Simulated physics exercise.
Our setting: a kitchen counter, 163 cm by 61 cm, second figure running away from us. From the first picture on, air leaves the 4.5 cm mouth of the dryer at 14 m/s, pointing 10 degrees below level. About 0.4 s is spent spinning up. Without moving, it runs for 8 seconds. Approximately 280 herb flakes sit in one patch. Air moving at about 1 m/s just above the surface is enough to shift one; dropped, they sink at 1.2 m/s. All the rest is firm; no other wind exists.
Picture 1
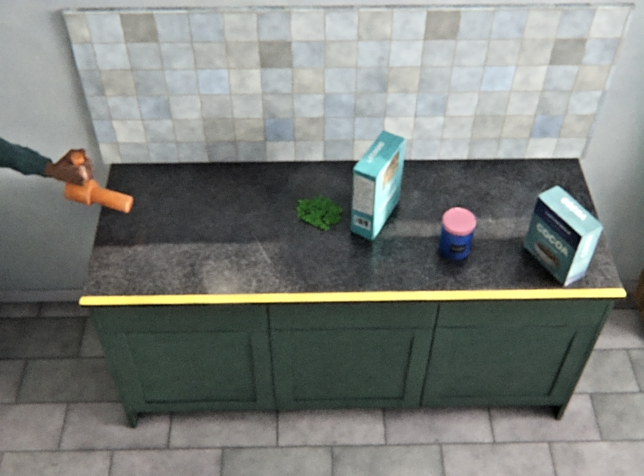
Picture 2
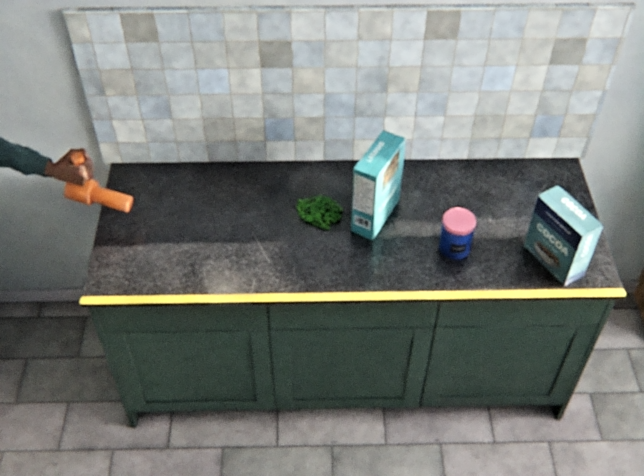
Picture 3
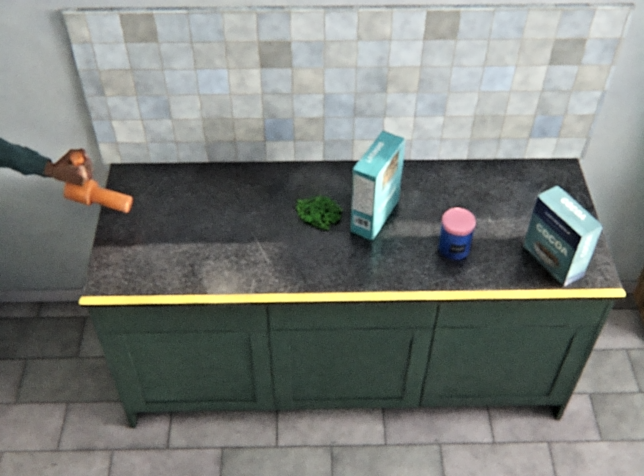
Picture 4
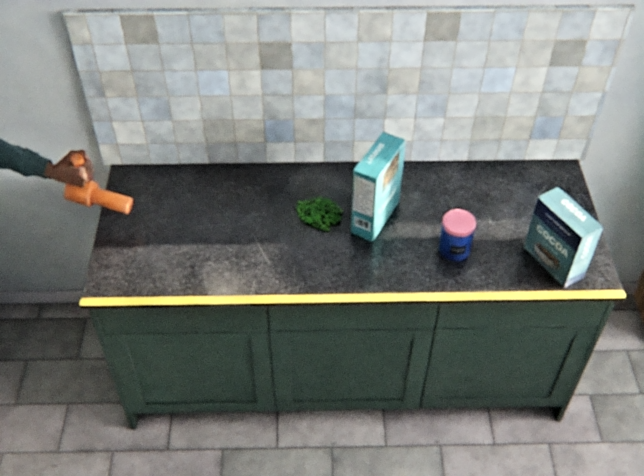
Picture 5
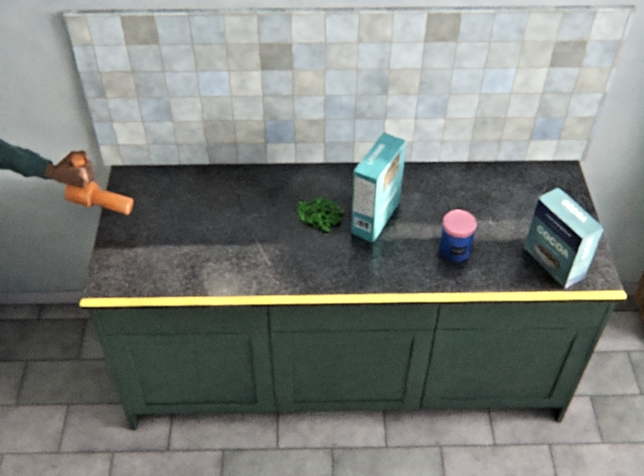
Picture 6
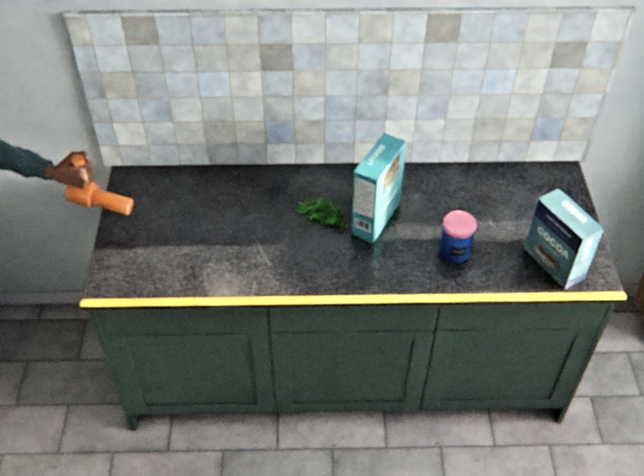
A small patch of green herb flakes lies still beside a carton on a dark counter, then shifts slightly at the end, while a hand at the left holds an orange dryer steady and the jar and boxes stay put.
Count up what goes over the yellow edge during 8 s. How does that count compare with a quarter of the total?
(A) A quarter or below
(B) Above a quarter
Answer: A.
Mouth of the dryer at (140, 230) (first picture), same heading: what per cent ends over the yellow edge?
You'd be looking at something like 0 in a hundred.
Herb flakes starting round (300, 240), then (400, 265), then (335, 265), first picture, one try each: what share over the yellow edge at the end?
40 %, 80 %, 90 %.
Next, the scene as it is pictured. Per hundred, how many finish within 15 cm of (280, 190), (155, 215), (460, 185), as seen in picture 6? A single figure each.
Taking the spots one by one, around 0 %, 0 % and 40 %.
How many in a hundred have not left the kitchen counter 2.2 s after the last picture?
Around 100 percent remain.
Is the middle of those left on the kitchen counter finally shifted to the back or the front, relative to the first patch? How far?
Toward the rear, roughly 25 cm.
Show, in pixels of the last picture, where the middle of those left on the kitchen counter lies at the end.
It lands close to (437, 164) in the last picture.
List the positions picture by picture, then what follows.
The middle of the herb flakes is near (321, 212), none has stirred yet and the mouth of the dryer is at (130, 205), in the first frame.
The middle of the herb flakes is near (321, 211), none has stirred yet and the yellow edge is centred on (354, 300), in the second frame.
The middle of the herb flakes is near (321, 211), none has stirred yet, the top of a carton is at (380, 153) and the top of a jar is at (459, 220), in the third frame.
The middle of the herb flakes is near (321, 212) and none has stirred yet, in the fourth frame.
The middle of the herb flakes is near (321, 213) and none has stirred yet, in the fifth frame.
The middle of the herb flakes is near (325, 213), the farthest in sight from the dryer is at (346, 226) and about 25 % have left their places, in the sixth frame.
Then, 1.2 s after the last picture, 0 % are over the yellow edge; the middle of those still in play is near (387, 166); 14 % have settled or left.
Then, 2.2 s after the last picture, 0 % are over the yellow edge; the middle of those still in play is near (395, 164); 17 % have settled or left.
Then, 4.0 s after the last picture, 0 % are over the yellow edge; the middle of those still in play is near (422, 166); 27 % have settled or left.
Then, 7.6 s after the last picture, at the end, 0 % are over the yellow edge; the middle of those still in play is near (437, 164).
